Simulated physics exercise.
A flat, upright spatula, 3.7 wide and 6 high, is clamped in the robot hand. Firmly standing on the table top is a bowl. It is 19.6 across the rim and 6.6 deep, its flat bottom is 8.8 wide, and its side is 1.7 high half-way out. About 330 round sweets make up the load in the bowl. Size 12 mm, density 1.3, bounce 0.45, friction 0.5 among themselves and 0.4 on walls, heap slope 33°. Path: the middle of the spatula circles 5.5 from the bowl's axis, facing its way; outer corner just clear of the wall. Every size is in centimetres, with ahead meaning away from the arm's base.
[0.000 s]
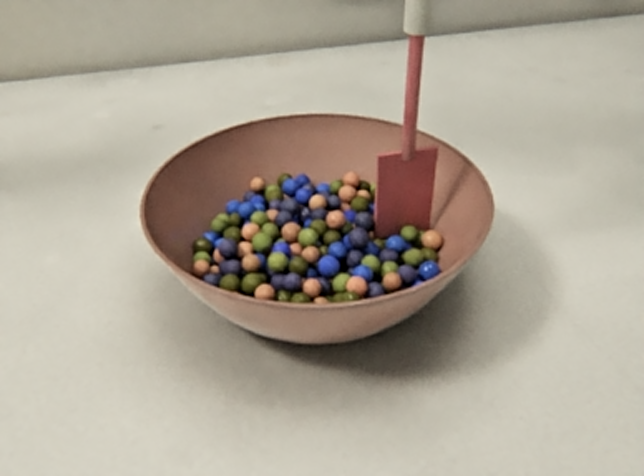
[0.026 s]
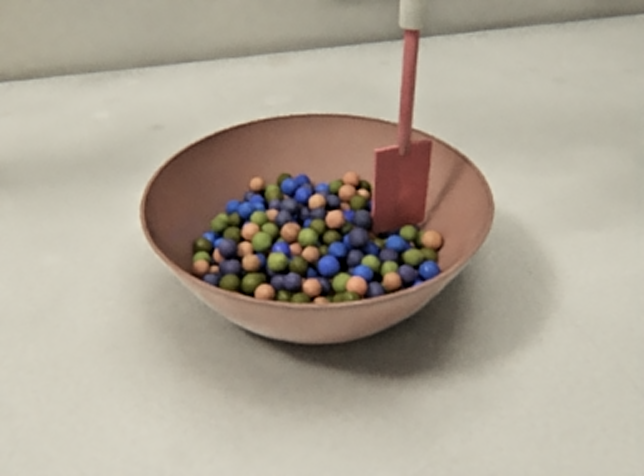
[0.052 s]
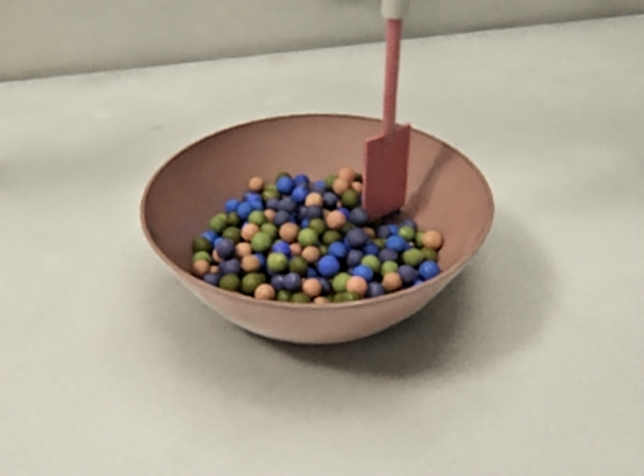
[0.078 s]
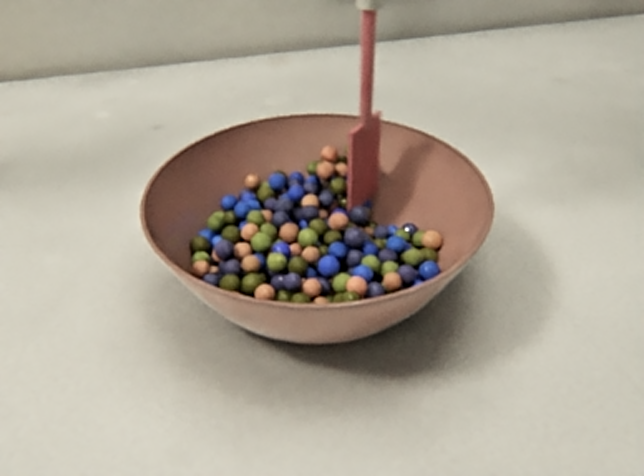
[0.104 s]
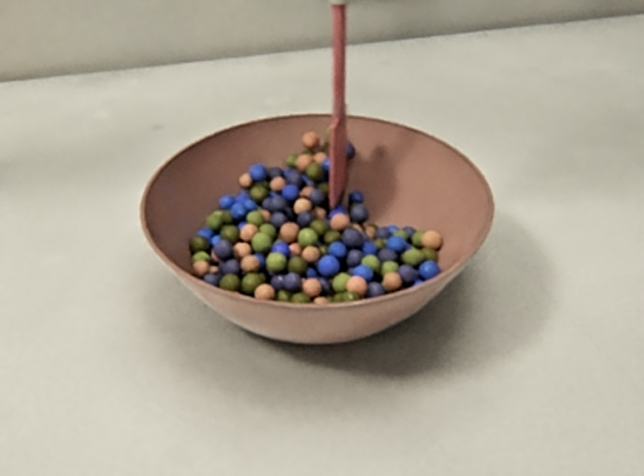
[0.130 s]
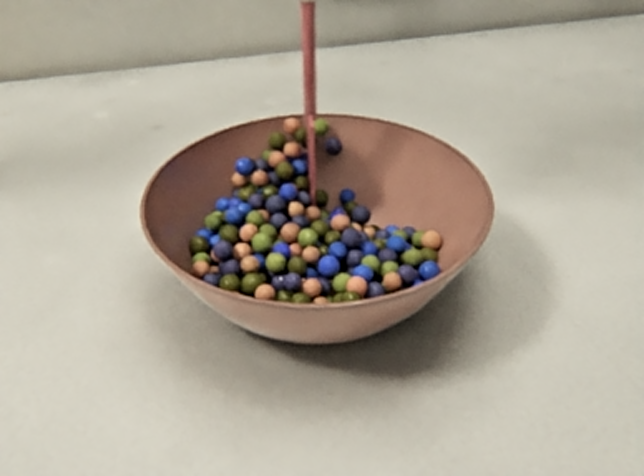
In the video, a pink spatula dipped into a pinkish-brown bowl of small blue, green, orange and purple balls sweeps leftward and toward the back, turning edge-on as it pushes some of them up against the far wall.
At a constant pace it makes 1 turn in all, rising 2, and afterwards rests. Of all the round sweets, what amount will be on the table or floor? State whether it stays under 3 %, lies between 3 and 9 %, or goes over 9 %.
It lies between 3 and 9 %.
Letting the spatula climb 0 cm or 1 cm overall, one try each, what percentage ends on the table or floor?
Close to 20 percent and close to 10 percent.
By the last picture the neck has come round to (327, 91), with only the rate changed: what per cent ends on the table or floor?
Close to 5 in a hundred.
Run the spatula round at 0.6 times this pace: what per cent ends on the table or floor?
Close to 0 in a hundred.
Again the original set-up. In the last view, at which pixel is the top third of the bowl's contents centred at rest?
Centre, approx.: (331, 247).
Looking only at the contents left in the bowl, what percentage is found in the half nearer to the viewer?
Estimate: Some 50 %.
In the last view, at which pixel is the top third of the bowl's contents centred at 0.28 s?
Upper-third centre: Approx. (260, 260) px.
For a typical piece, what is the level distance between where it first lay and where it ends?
Distance: Close to 2 cm.
By 0.28 s, 186° round, highest piece 8 above the table; 329 in the bowl, 1 in flight or on the tool.
By 0.43 s, 292° round, highest piece 9 above the table; 320 in the bowl, 3 on the table or floor, 7 in flight or on the tool.
By 0.70 s, 0° round, highest piece 5 above the table; 313 in the bowl, 17 on the table or floor.
By 1.40 s, 0° round, highest piece 5 above the table; 313 in the bowl, 17 on the table or floor.
Final count, 313 in the bowl, 17 on the table or floor. That is 5 % on the table or floor.
